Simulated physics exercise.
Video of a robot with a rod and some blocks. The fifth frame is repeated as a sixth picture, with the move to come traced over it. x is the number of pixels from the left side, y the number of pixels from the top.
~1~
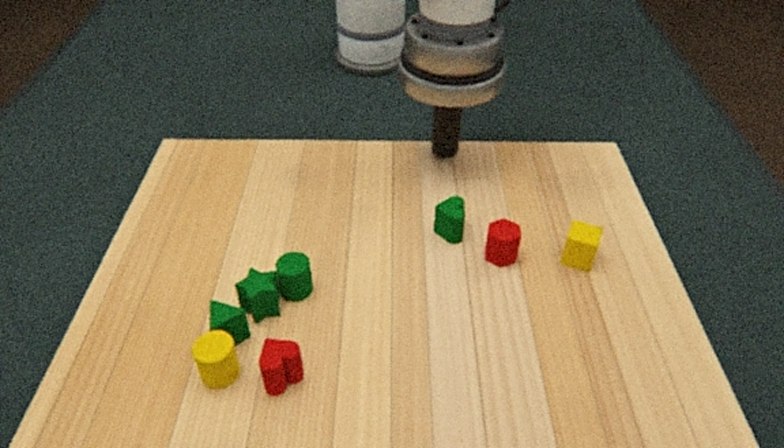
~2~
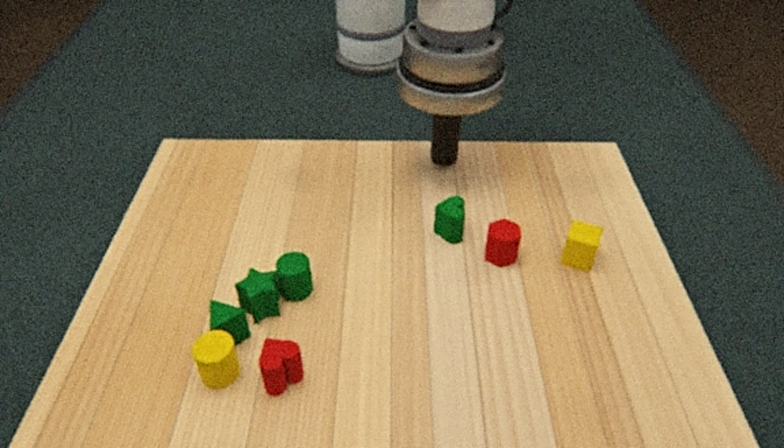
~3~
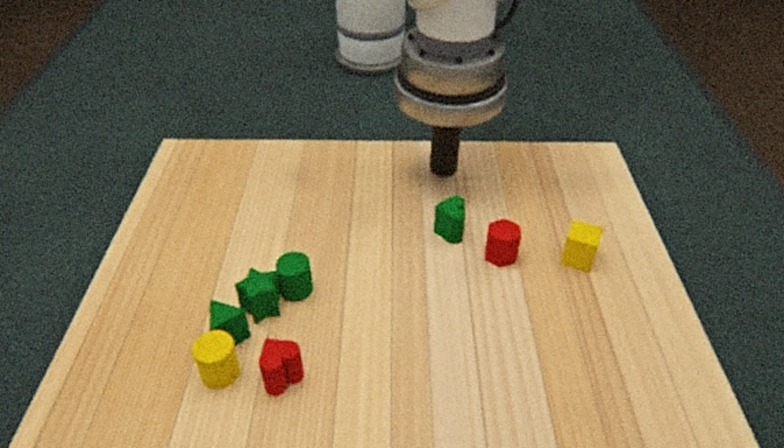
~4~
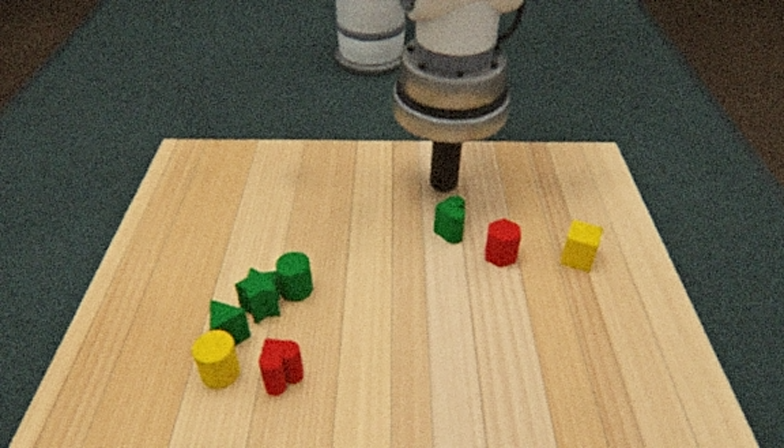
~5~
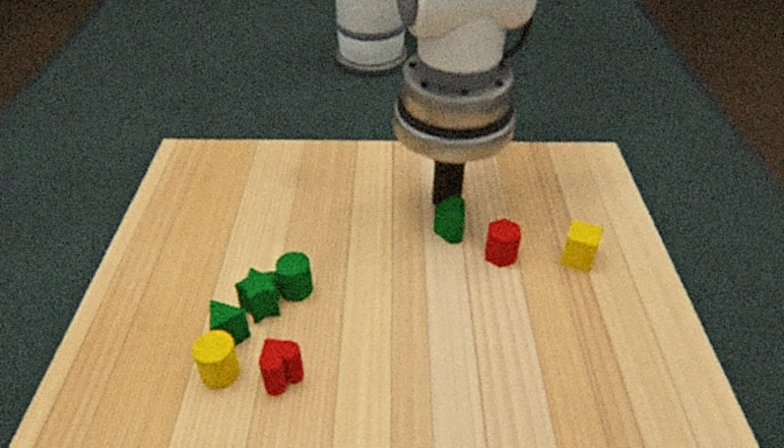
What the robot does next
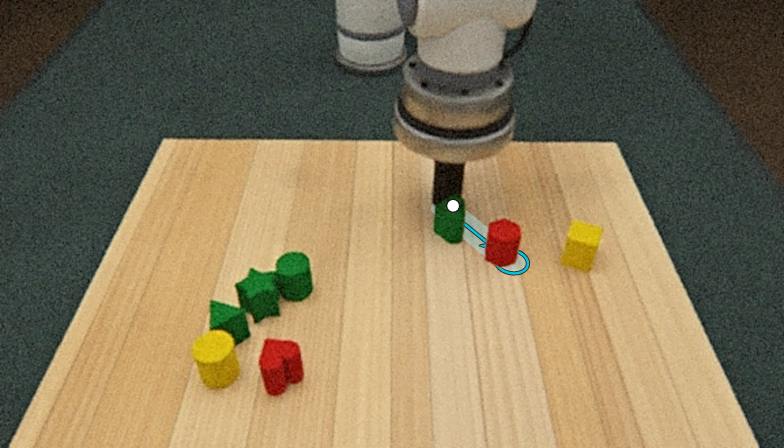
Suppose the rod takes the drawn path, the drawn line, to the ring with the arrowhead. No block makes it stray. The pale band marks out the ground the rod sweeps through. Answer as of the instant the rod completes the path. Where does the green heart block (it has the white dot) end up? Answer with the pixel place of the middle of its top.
It is at (462, 223).
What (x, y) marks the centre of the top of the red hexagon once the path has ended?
Around (541, 255).
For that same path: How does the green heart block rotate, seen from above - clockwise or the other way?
Viewed from above, clockwise.
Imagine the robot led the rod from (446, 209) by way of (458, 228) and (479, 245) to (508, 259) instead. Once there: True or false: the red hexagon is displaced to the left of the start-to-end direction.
This is true.
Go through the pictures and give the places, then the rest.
In the first picture, tip of the rod (445, 151), middles of tops, green heart block (453, 206), red hexagon (505, 229), yellow square block (585, 232).
In the second picture, rod (444, 158), nothing pushed.
In the third picture, rod (443, 169), nothing pushed.
In the fourth picture, rod (444, 183), nothing pushed.
In the fifth picture, rod (446, 202), green heart block (453, 206), red hexagon (505, 229), yellow square block (585, 232).
The line goes from (446, 209) directly to (512, 261); the dot is on the green heart block.
What follows on the original path. One third of the way, rod (467, 219); green heart block (458, 217), turned 50° clockwise.
Two thirds of the way, rod (489, 236); green heart block (462, 223), turned 90° clockwise; red hexagon (514, 235).
At the end, rod (513, 254); green heart block (462, 223), turned 90° clockwise; red hexagon (541, 255); yellow square block unmoved.
